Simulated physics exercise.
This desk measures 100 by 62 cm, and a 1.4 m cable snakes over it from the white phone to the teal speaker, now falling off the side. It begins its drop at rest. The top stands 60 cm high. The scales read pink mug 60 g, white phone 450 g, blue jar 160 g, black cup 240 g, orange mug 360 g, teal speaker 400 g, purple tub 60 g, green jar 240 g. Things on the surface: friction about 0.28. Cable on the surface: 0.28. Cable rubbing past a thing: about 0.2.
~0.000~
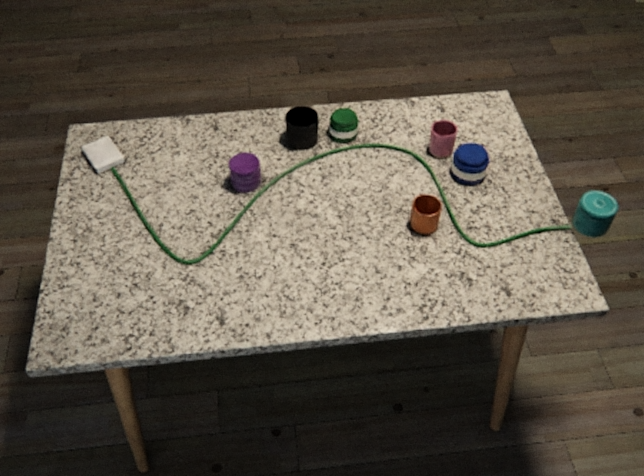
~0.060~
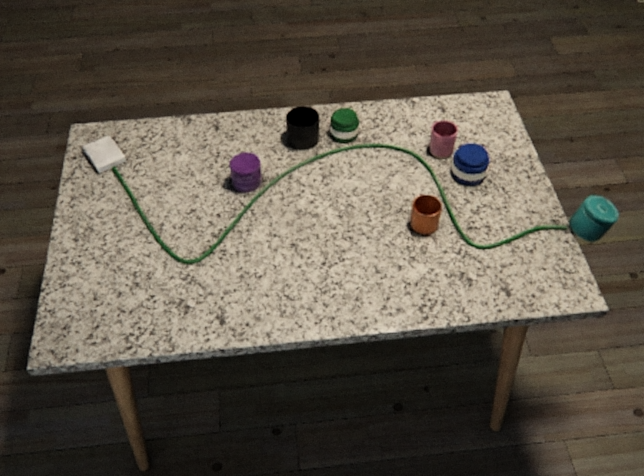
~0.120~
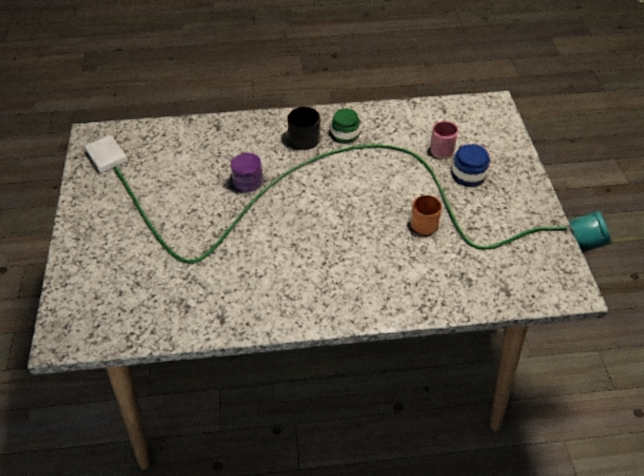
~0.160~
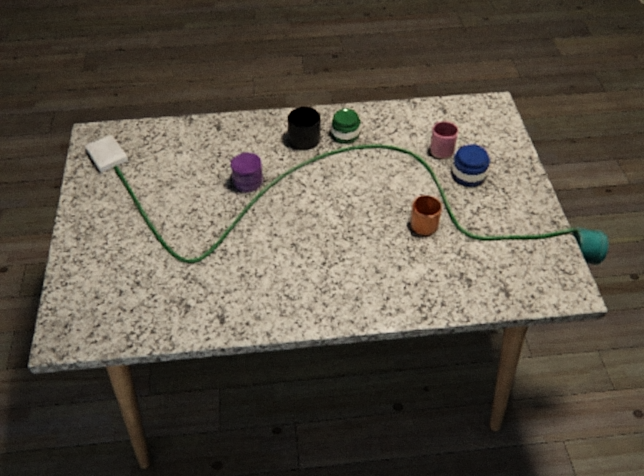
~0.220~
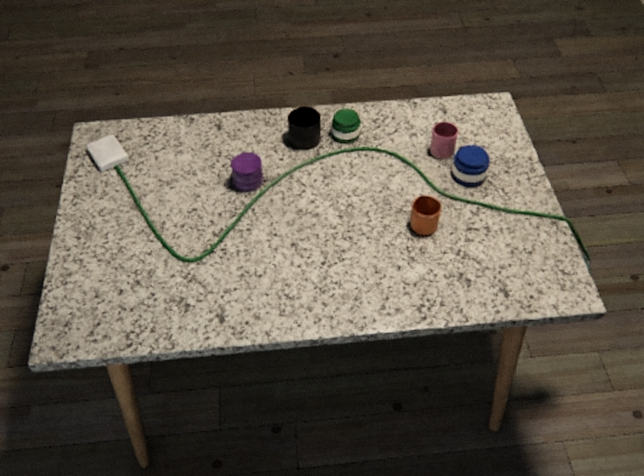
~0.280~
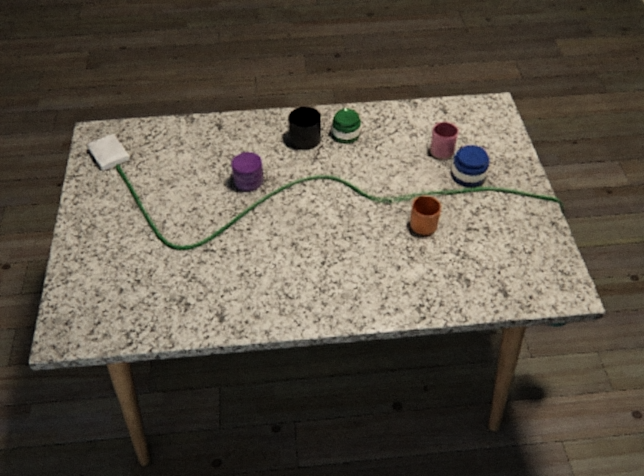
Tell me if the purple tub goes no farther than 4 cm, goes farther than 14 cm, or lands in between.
The purple tub goes farther than 14 cm.
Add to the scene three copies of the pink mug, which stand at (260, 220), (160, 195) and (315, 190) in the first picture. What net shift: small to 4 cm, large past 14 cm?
Shift 1: Minor. Shift 2: Major. Shift 3: Major.
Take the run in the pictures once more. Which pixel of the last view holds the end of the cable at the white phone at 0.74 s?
Roughly at pixel (182, 150).
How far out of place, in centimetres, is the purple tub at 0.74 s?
Shift of the purple tub - 20 cm.
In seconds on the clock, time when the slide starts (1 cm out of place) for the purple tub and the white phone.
For the purple tub it's 0.42 s, while the white phone gets there at 0.42 s.
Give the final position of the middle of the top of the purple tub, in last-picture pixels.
Near (273, 94).
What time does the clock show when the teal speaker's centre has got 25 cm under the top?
Roughly 0.28 s.
By 0.5 s, the cable's tail end at (166, 152); purple tub 11 cm off its start, white phone 8 cm off its start, teal speaker over the edge.
By 0.7 s, the cable's tail end at (182, 150); purple tub 21 cm off its start, white phone 15 cm off its start, teal speaker over the edge.
By 1.0 s, the cable's tail end at (182, 150); purple tub 22 cm off its start at (273, 94), white phone 15 cm off its start at (173, 159), teal speaker over the edge.
By 1.2 s, the cable's tail end at (182, 150); purple tub 22 cm off its start, white phone 15 cm off its start, teal speaker over the edge.
By 2.4 s, the cable's tail end at (182, 150); purple tub 22 cm off its start at (273, 94), white phone 15 cm off its start at (173, 159), teal speaker over the edge.
